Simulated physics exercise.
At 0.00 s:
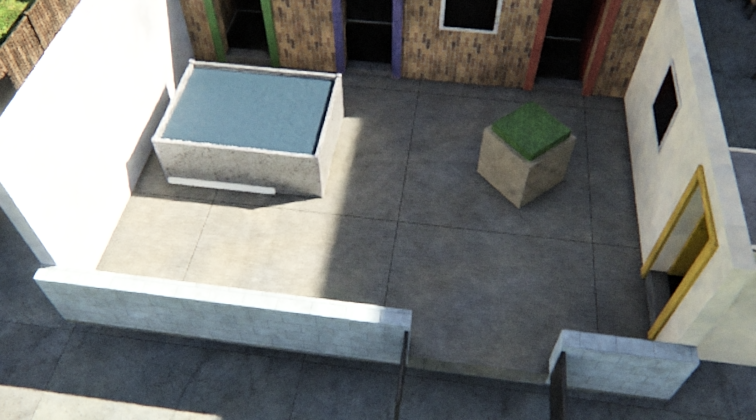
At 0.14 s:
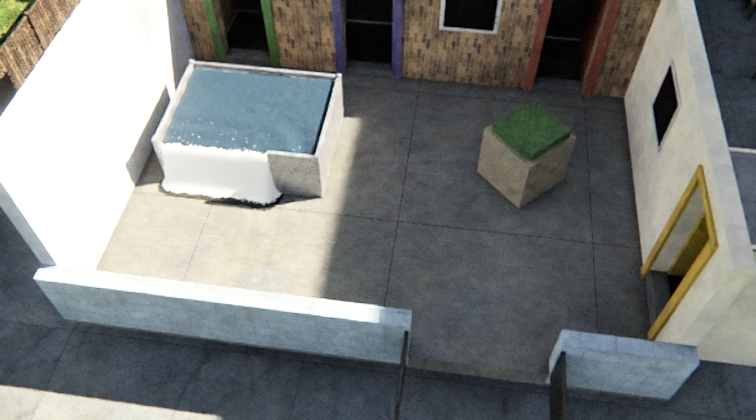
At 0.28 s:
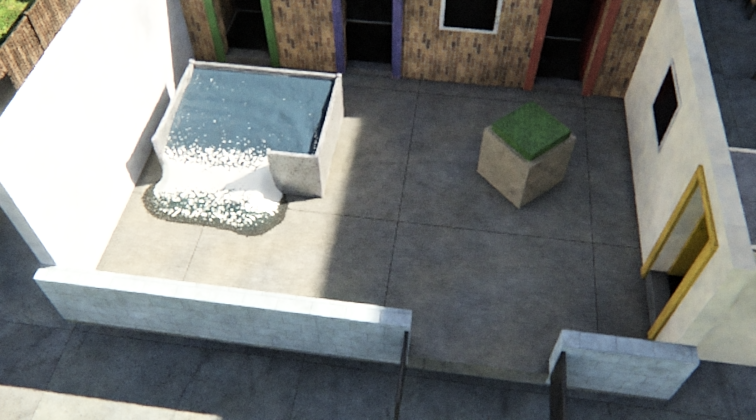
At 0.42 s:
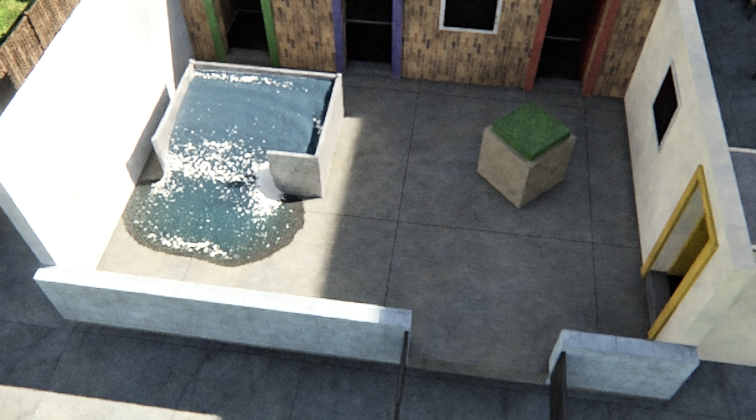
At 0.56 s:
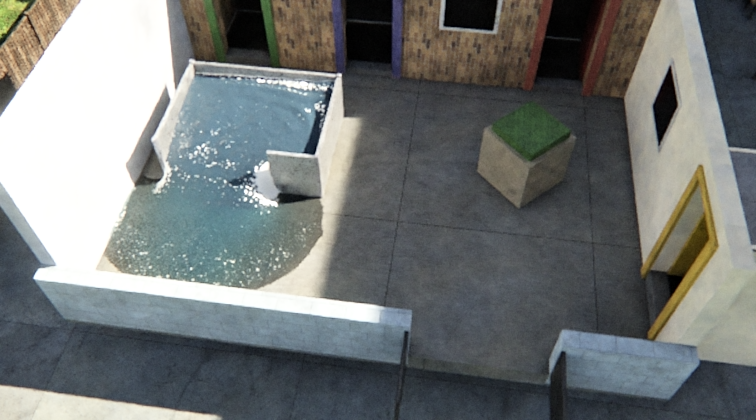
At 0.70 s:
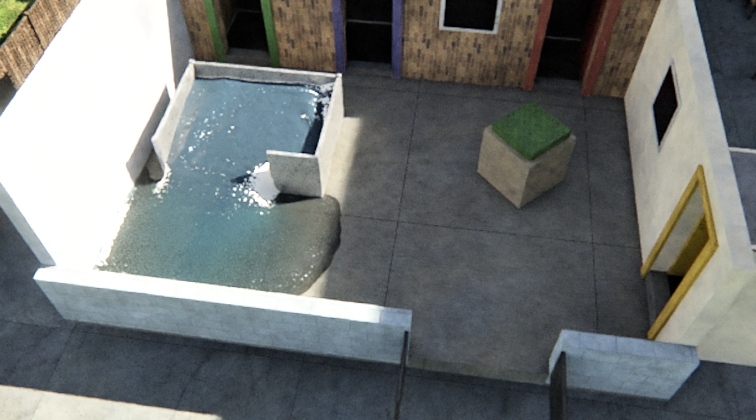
At first, still water fills an open tank on the left of a walled yard, near a grass-topped block. Then part of the tank's front side gives way and water gushes out, foaming. It spreads across the paving to the left wall and low front wall, while the level inside the tank drops.
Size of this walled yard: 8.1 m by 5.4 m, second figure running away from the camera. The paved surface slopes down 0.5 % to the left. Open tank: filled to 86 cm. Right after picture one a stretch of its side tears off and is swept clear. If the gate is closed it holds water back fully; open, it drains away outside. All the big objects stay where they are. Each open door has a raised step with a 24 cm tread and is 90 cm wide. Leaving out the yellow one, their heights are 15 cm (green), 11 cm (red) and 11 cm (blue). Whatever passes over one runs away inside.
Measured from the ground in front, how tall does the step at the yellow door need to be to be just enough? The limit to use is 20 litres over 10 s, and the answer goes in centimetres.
It needs to be about 17 cm tall.
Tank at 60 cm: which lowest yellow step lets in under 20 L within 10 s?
Around 10.5 cm high.
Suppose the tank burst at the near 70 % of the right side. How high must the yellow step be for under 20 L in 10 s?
In that case you'd want it roughly 26 cm high.
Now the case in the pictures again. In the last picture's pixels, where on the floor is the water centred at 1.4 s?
Look at about (224, 198) in the last view.
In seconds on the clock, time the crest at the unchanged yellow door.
The level tops out near 4.0 seconds.
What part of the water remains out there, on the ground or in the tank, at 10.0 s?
About 92 in every hundred.
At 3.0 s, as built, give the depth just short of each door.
Door by door in centimetres - green 0, yellow 0, red 0, blue 0.
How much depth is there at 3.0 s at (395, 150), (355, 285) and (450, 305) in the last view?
0, 13 and 8 cm, respectively.
After 1.4 s water covers 20 % of the floor, deepest (75 cm) near (82, 298); it has not reached the yellow door.
After 3.0 s water covers 50 % of the floor, deepest (35 cm) near (111, 238); it has not reached the yellow door.
After 10.0 s water covers 95 % of the floor, deepest (14 cm) near (334, 189); 8 cm at the yellow door, 0 litres in over its 25 cm step.
At the yellow door as built, the water arrived by 3.1 s and peaked near 25 cm at 4.0 s.
With a step of 14 cm, 55 litres would have come in within the 10 s; with 19 cm, 10 litres. So under 20 litres takes about 17 cm.
